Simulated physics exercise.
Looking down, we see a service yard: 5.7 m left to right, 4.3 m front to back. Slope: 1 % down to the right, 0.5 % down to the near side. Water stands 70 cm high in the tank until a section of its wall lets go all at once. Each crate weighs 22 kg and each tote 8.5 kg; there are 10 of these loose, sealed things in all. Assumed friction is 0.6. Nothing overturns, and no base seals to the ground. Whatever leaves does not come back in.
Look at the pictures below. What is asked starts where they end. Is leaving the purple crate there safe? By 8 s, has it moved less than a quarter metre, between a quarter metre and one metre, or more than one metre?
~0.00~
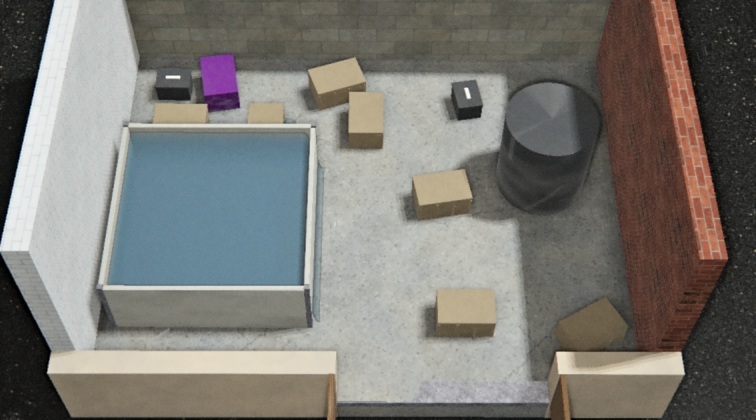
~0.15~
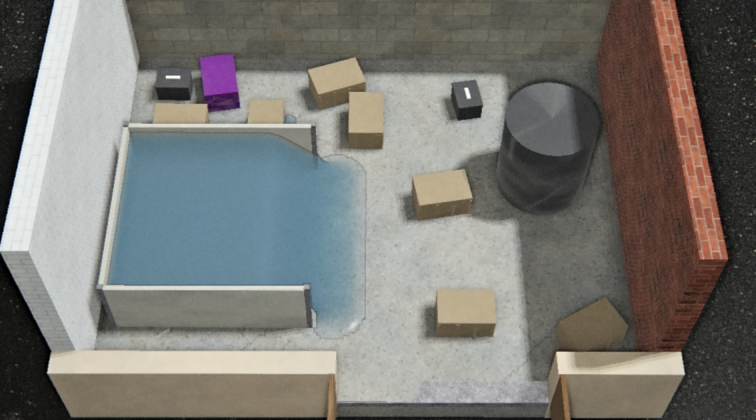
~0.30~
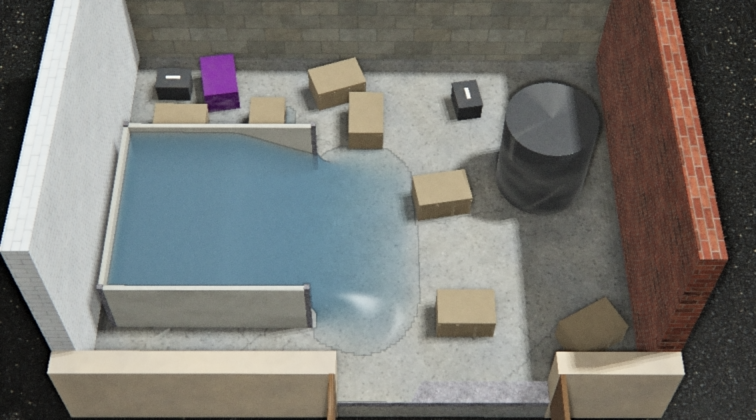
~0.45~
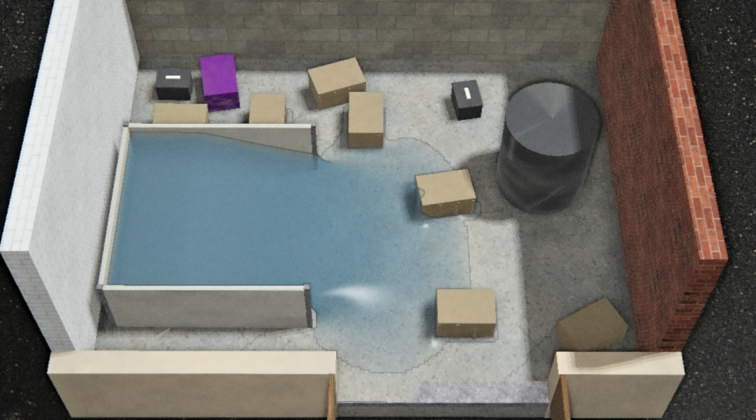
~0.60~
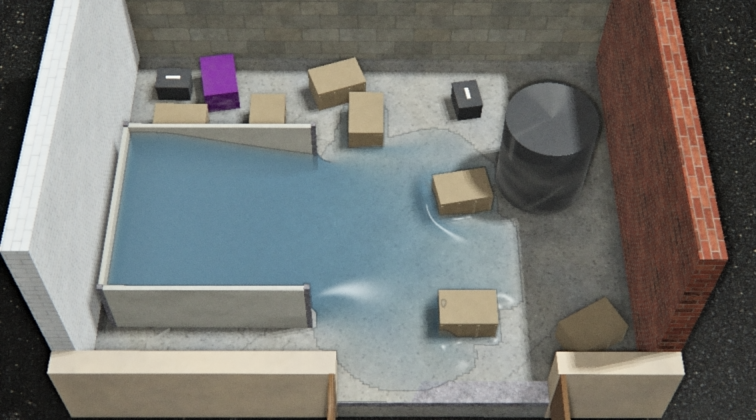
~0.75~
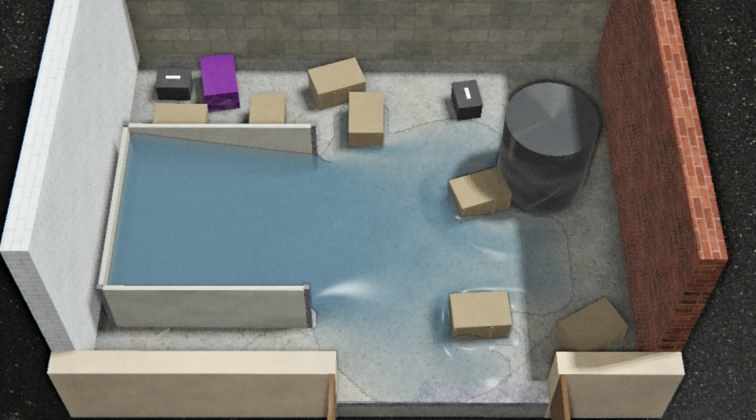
Result: A little way off.
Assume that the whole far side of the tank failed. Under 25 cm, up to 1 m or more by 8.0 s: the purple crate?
Under that change, the purple crate covers a big distance.
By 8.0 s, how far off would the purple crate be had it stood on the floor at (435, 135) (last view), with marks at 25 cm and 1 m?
What happens is that it covers a big distance.
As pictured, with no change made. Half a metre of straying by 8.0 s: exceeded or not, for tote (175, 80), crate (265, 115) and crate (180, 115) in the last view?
Taking them in order: Fell shy, exceeded and fell shy.
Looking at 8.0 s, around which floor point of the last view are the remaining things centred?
Centre of the remaining things: Roughly (217, 137).
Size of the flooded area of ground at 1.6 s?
Roughly 17 m2.
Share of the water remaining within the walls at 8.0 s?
68 % or so.
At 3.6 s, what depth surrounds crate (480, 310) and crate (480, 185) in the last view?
Close to 12 and 21 centimetres.
After 1.6 s the purple crate is near (219, 74), 0.0 m from its start, aground; 0 of 10 are out; 1 afloat.
After 3.6 s the purple crate is near (219, 74), 0.0 m from its start, aground; 0 of 10 are out; 4 afloat.
After 5.6 s the purple crate is near (207, 76), 0.1 m from its start, aground; 2 of 10 are out; 2 afloat.
After 8.0 s the purple crate is near (180, 77), 0.4 m from its start, afloat; 2 of 10 are out; 7 afloat.
